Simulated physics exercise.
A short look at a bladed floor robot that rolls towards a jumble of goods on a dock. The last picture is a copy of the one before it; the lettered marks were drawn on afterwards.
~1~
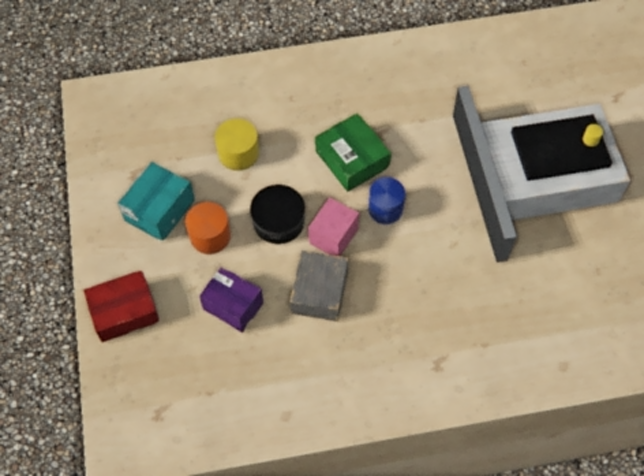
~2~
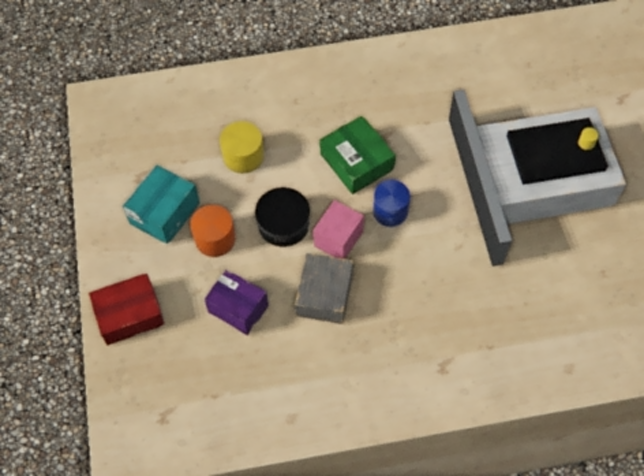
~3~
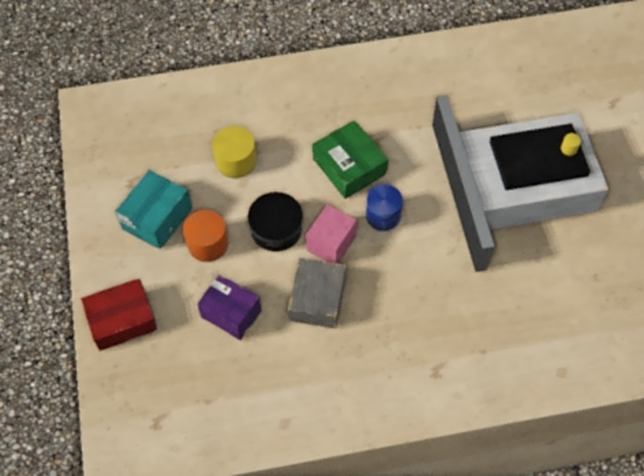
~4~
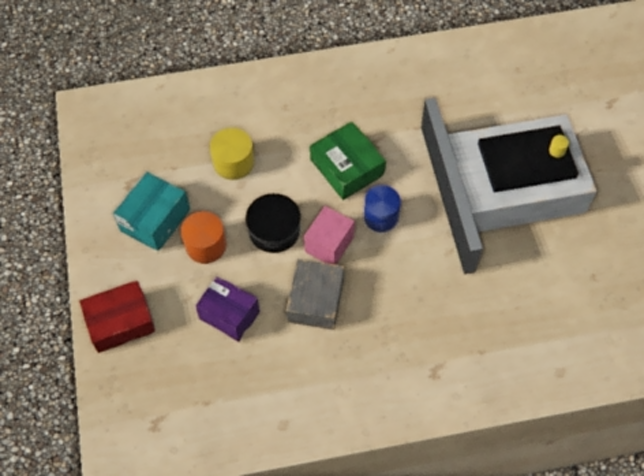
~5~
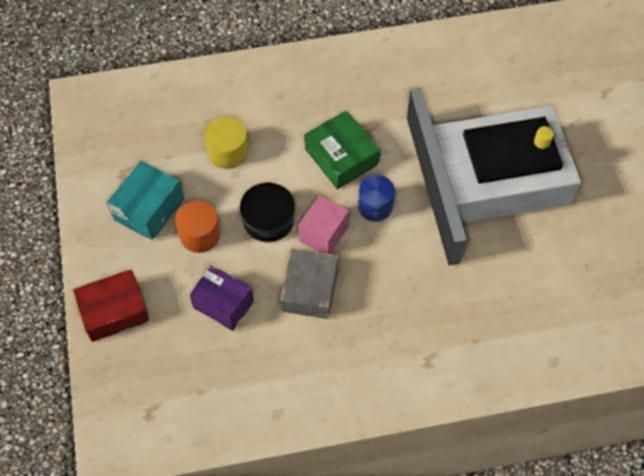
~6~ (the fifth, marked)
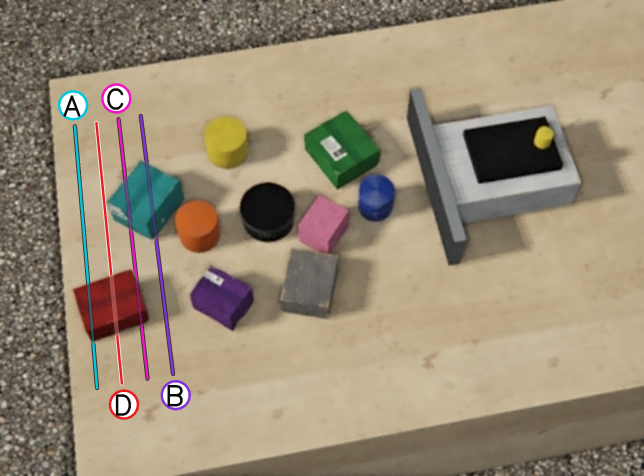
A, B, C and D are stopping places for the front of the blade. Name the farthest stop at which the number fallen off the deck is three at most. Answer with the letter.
It should halt at C.
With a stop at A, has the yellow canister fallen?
By then, yes.
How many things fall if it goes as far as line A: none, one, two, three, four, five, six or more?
By then, six or more.
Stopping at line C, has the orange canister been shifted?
Yes.
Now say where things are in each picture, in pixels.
The first picture shows black pail (278, 215); red box (122, 306); purple box (232, 299).
The second picture shows robot (550, 151); pink crate (339, 231).
The third picture shows robot (532, 157); grey crate (318, 293).
The fourth picture shows robot (521, 159); turquoise box (153, 212).
The fifth picture shows robot (506, 150); blue canister (377, 198); black pail (268, 213); red box (112, 305).
On the marked copy, A at (85, 248); B at (156, 236); C at (132, 240); D at (108, 244).
Taking C. A third of the way, robot (399, 168); green box (286, 155); black pail (262, 214).
Two thirds of the way, robot (289, 186); red box (98, 320); orange canister (119, 266).
When it is over, robot (201, 201); turquoise box over the edge; yellow canister over the edge; three fallen.
As for the rest, A drops seven; B is within the limit but short; D drops six.
